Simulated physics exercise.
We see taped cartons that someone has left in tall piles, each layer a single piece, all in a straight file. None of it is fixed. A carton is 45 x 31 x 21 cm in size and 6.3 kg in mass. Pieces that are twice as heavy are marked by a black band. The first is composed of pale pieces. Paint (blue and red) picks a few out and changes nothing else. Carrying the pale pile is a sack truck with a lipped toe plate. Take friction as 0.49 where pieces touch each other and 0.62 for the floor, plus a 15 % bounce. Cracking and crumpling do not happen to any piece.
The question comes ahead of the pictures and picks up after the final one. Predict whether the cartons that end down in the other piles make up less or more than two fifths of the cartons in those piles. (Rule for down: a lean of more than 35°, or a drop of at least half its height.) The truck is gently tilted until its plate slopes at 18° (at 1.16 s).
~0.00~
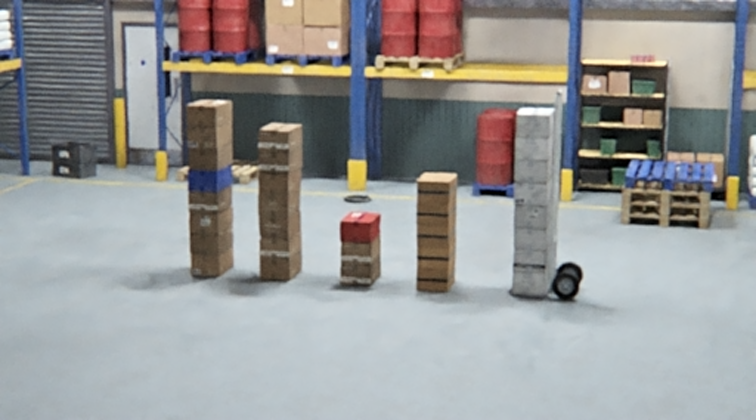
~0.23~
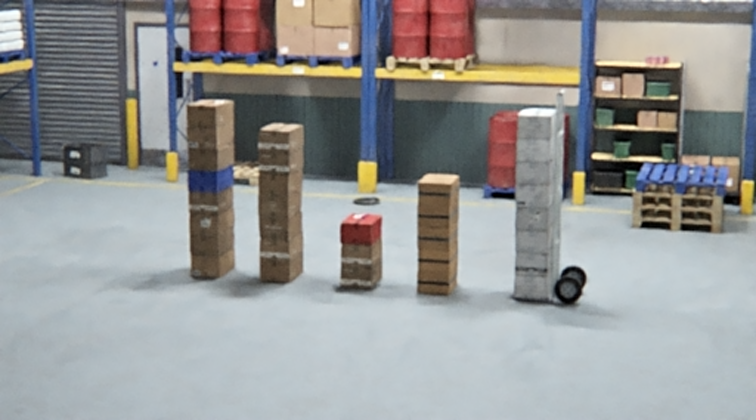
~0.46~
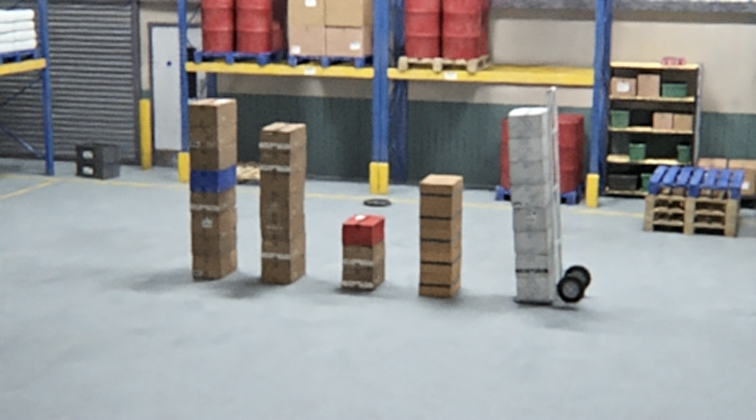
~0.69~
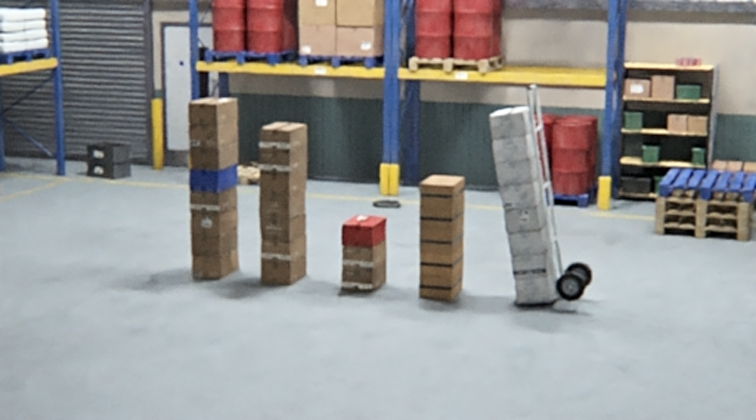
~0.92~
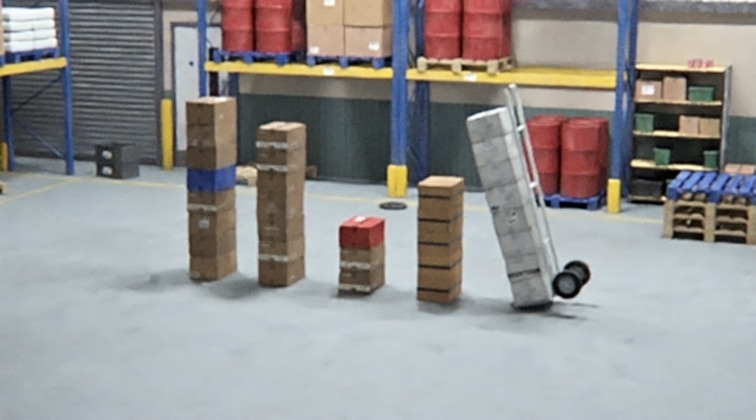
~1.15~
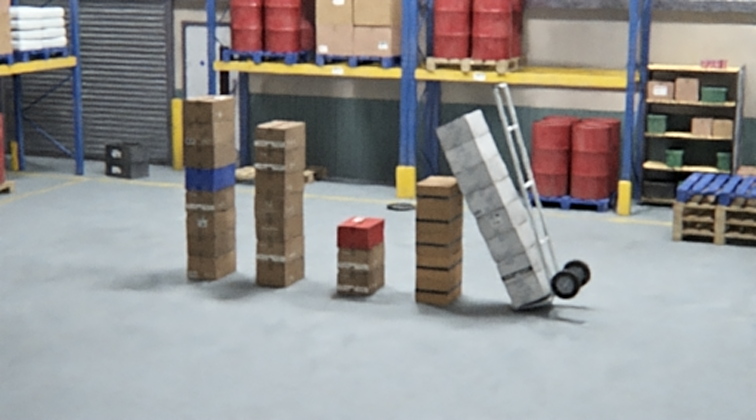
It's heading for below two out of five.
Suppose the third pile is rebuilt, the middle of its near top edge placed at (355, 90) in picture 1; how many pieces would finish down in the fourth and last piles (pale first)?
Counts down - fourth: 0; last: 0.
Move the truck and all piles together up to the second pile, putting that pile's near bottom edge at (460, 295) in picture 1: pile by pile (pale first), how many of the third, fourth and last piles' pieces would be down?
Third 2, fourth 0, last 0.
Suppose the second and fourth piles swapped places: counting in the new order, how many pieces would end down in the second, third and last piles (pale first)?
Pile by pile, you'd see second at 6, third at 0 and last at 0 down.
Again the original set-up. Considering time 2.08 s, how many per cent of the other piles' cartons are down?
By then 0 per cent.
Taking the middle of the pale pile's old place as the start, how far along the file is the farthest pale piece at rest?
About 210 cm.
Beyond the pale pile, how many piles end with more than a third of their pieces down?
0.
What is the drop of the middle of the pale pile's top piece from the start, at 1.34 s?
20 cm.
After 1.34 s, 8 of the pale pile down; none of the 23 other cartons down, 1 disturbed.
After 2.08 s, 6 of the pale pile down; none of the 23 other cartons down, 6 disturbed; red carton 47 mm from its place.
In the end (3.2 s), 6 of the pale pile down; none of the 23 other cartons down, 6 disturbed; red carton 9 cm from its place; blue carton unmoved. That is 0 per cent. From the last view, middles, red carton near (353, 232), blue carton near (210, 176).
